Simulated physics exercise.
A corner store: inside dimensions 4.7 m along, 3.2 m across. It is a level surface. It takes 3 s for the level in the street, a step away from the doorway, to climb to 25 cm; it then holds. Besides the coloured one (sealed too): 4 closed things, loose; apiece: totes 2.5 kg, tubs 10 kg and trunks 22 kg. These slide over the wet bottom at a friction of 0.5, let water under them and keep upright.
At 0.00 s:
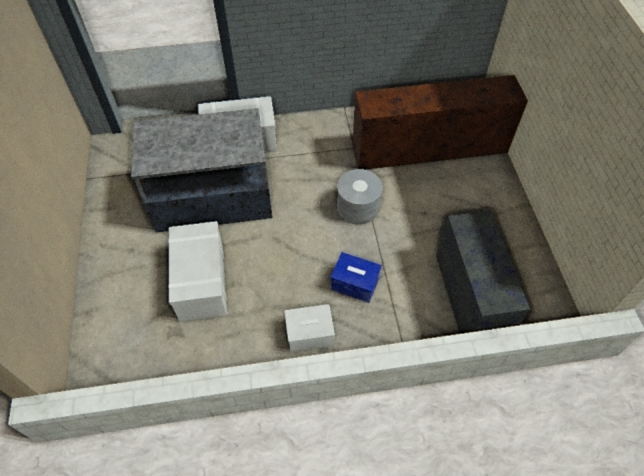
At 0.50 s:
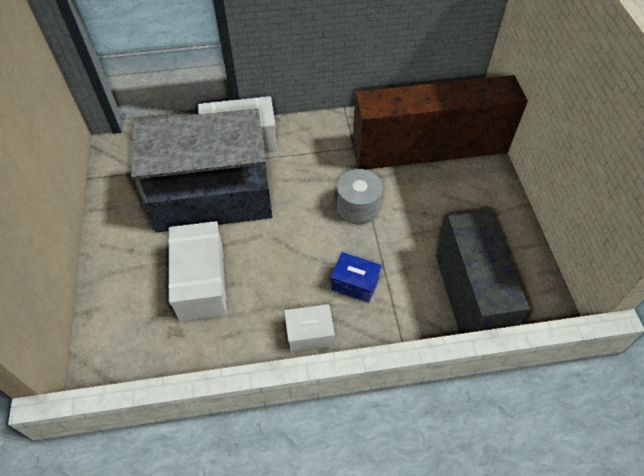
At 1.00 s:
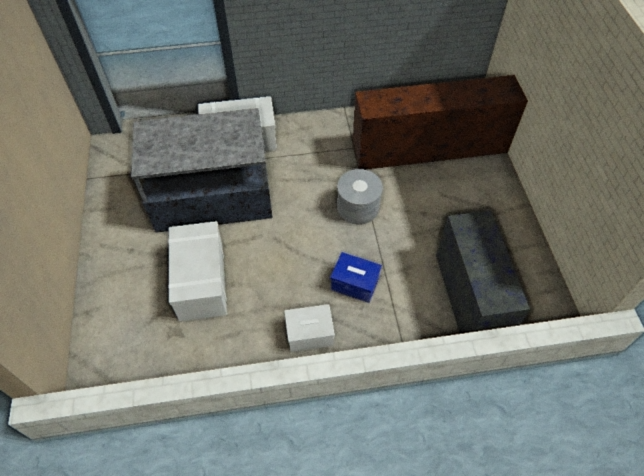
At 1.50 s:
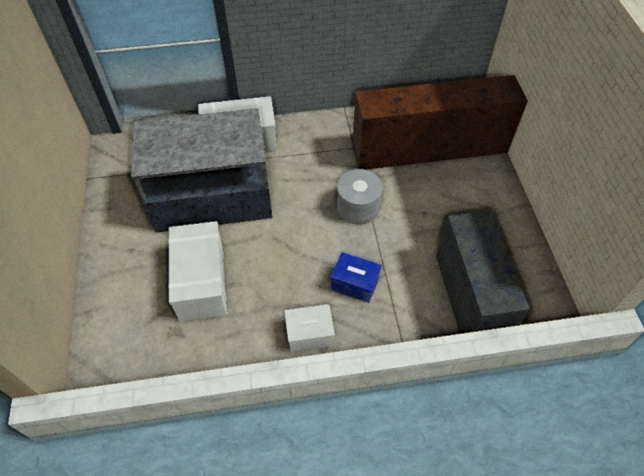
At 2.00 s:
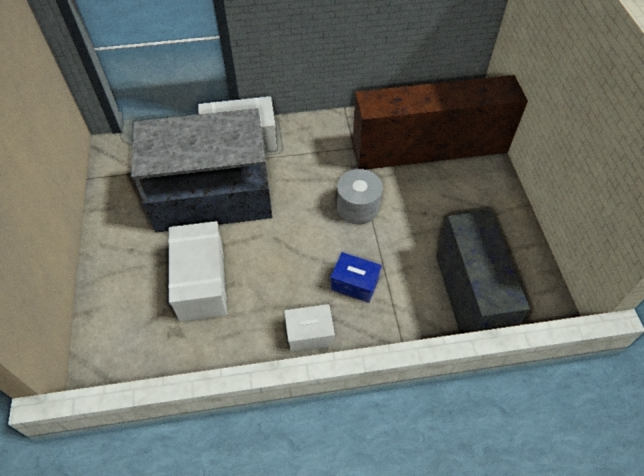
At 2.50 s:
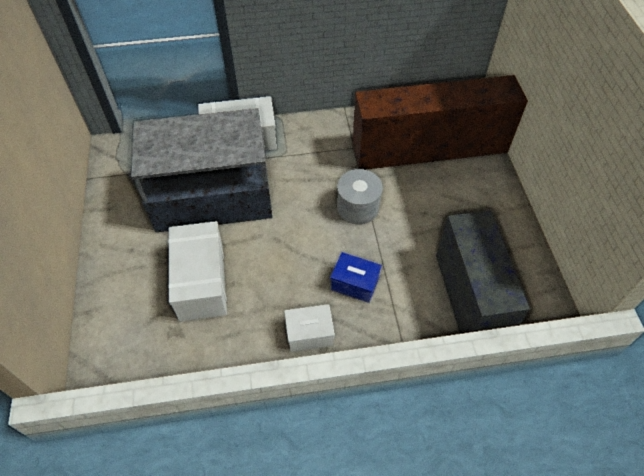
Walled store interior with a blue tote and other still objects as blue water covers the ground outside and spreads inside the doorway.
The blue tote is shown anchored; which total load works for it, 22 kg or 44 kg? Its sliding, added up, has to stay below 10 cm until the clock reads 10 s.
It takes only the lighter ballast.
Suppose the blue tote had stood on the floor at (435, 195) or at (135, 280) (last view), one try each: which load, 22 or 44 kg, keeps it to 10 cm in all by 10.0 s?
In order: Even the lighter mass works; only the heavier one succeeds.
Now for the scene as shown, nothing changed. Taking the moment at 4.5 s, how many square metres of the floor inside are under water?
Roughly 6.5 m2.
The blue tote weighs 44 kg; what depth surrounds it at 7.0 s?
Depth: Approx. 5 cm.
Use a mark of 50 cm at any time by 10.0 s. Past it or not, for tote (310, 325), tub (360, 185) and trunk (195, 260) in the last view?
Taking them in order: Beyond the mark, beyond the mark and within the mark.
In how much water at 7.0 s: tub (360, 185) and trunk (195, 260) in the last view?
Roughly 5 and 5 cm.
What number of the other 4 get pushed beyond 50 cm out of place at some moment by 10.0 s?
It adds up to 3.
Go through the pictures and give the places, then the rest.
In the first frame, the blue tote at (356, 271), on the bottom; water covers 0.0 m2; 0 of 5 have shifted.
In the second frame, the blue tote at (356, 271), on the bottom; water covers 0.0 m2; 0 of 5 have shifted.
In the third frame, the blue tote at (356, 271) rests on the ground; water covers 0.0 m2; 0 of 5 have shifted.
In the fourth frame, the blue tote at (356, 271), on the bottom; 0.0 m2 under water; 0 of 5 have shifted.
In the fifth frame, the blue tote at (356, 271), on the bottom; water covers 0.4 m2; 0 of 5 have shifted.
In the sixth frame, the blue tote at (356, 271), on the bottom; water covers 0.8 m2; 0 of 5 have shifted.
After 3.5 s the blue tote would be 0 cm from its start with 22 kg and 0 cm from its start with 44 kg; 0 cm of water round it then.
After 4.5 s the blue tote would be 0 cm from its start with 22 kg and 0 cm from its start with 44 kg; 0 cm of water round it then.
After 7.0 s the blue tote would be 0 cm from its start with 22 kg and 0 cm from its start with 44 kg; 5 cm of water round it then.
After 10.0 s the blue tote would be 0 cm from its start with 22 kg and 0 cm from its start with 44 kg; 15 cm of water round it then.
